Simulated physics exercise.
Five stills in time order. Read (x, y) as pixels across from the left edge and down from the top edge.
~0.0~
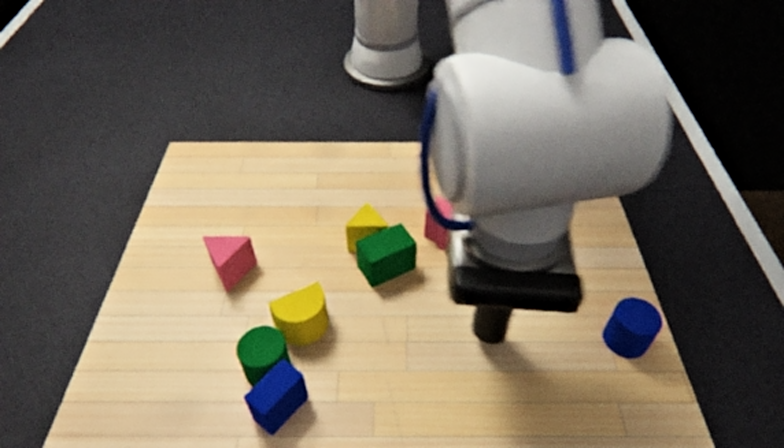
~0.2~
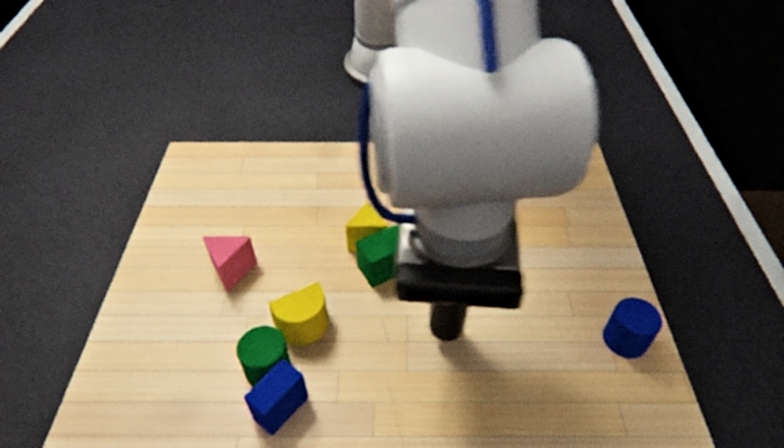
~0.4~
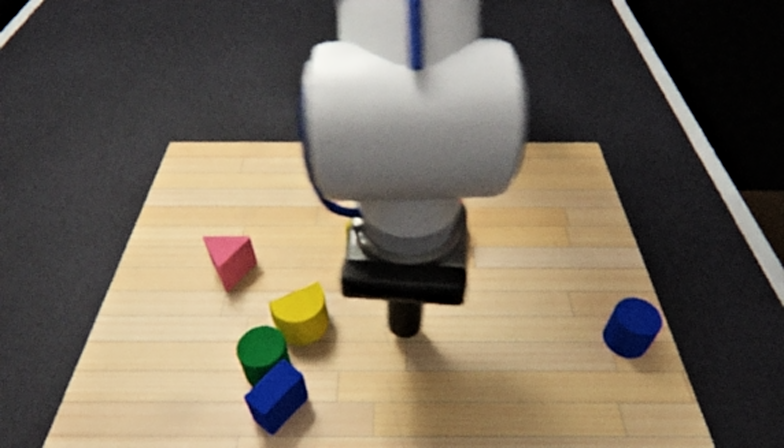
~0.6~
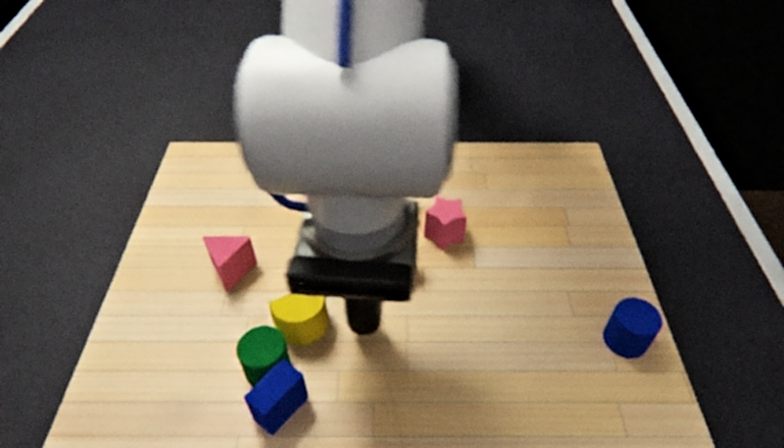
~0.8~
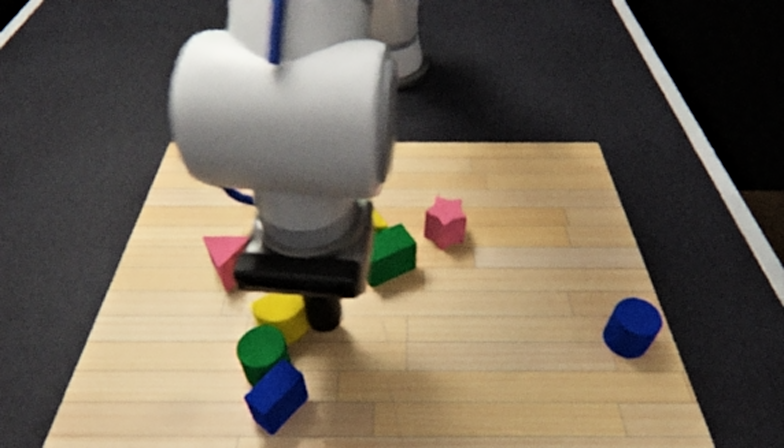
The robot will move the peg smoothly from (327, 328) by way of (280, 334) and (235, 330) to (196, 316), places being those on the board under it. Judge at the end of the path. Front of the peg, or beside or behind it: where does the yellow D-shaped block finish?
It stays ahead.
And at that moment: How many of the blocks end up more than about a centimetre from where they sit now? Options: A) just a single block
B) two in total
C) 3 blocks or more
A: Just a single block.
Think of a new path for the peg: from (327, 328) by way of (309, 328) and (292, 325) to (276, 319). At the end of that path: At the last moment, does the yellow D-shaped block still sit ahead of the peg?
I believe so.
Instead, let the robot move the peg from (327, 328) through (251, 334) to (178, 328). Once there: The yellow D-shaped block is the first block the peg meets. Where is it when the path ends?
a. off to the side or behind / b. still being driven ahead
Option b.
What follows on the original path. One third of the way, peg at (278, 325); yellow D-shaped block at (233, 303), turned 15° clockwise.
Two thirds of the way, peg at (230, 320); green circle at (256, 348); yellow D-shaped block at (185, 298), turned 15° clockwise.
At the end, peg at (192, 306); pink triangular block still; green circle at (256, 348); yellow D-shaped block at (144, 290).
